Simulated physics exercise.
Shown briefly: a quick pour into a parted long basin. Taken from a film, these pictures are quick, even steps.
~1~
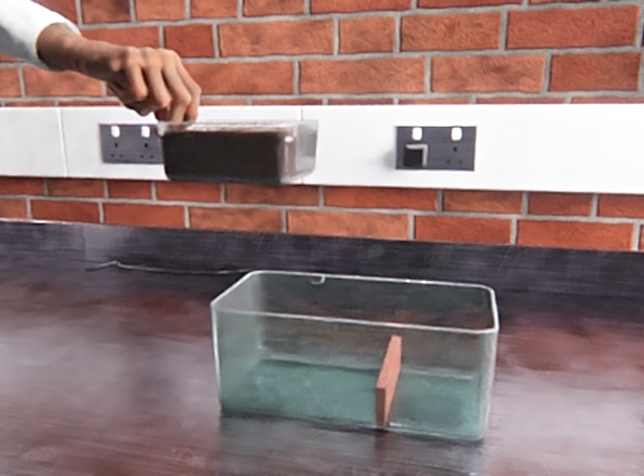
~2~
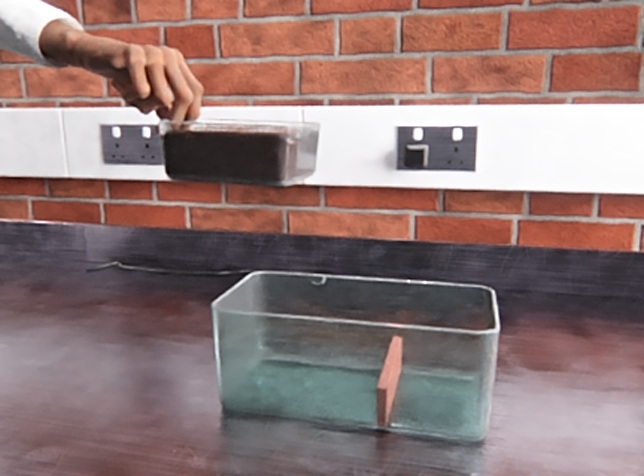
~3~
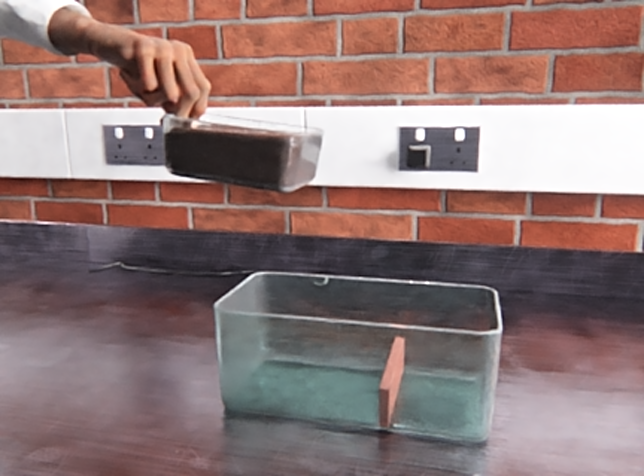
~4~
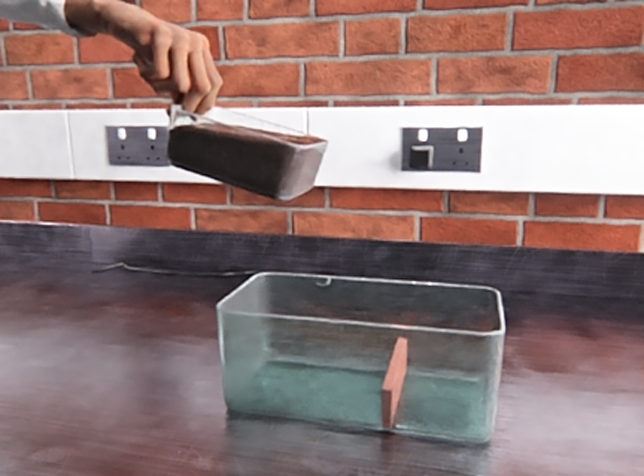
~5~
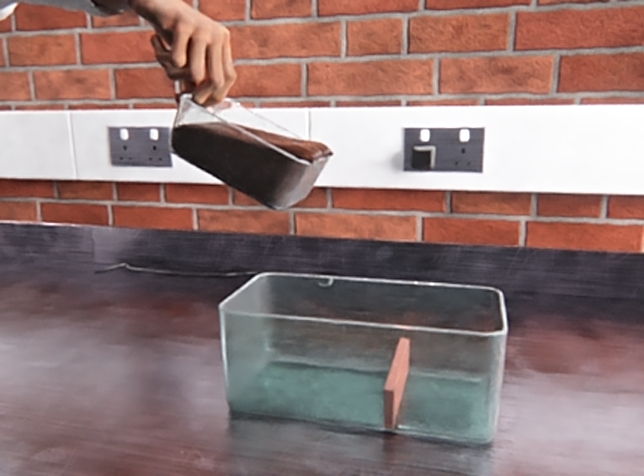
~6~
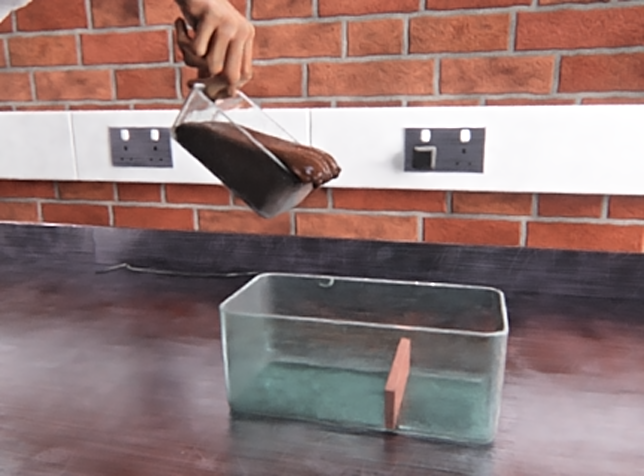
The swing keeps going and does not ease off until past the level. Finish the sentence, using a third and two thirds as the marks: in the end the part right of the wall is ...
Less than a third of the whole.
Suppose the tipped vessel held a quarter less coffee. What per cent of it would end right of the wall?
Near 15 in a hundred.
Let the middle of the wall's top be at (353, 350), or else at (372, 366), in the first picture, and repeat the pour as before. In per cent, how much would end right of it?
About 45 % for the first and about 30 % for the second.
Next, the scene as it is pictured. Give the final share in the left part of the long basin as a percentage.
Near 75 in a hundred.
A moment on, the tilt is 113° and 6 per cent is still to pour, 54 is left of the wall and 0 right of it.
Next, the tilt is 121° and 0 per cent is still to pour, 70 is left of the wall and 5 right of it.
Then the tilt is 121° and 0 per cent is still to pour, 72 is left of the wall and 15 right of it.
Later the tilt is 121° and 0 per cent is still to pour, 73 is left of the wall and 15 right of it.
Finally, 73 per cent lies left of the wall, 15 right of it and 12 outside.
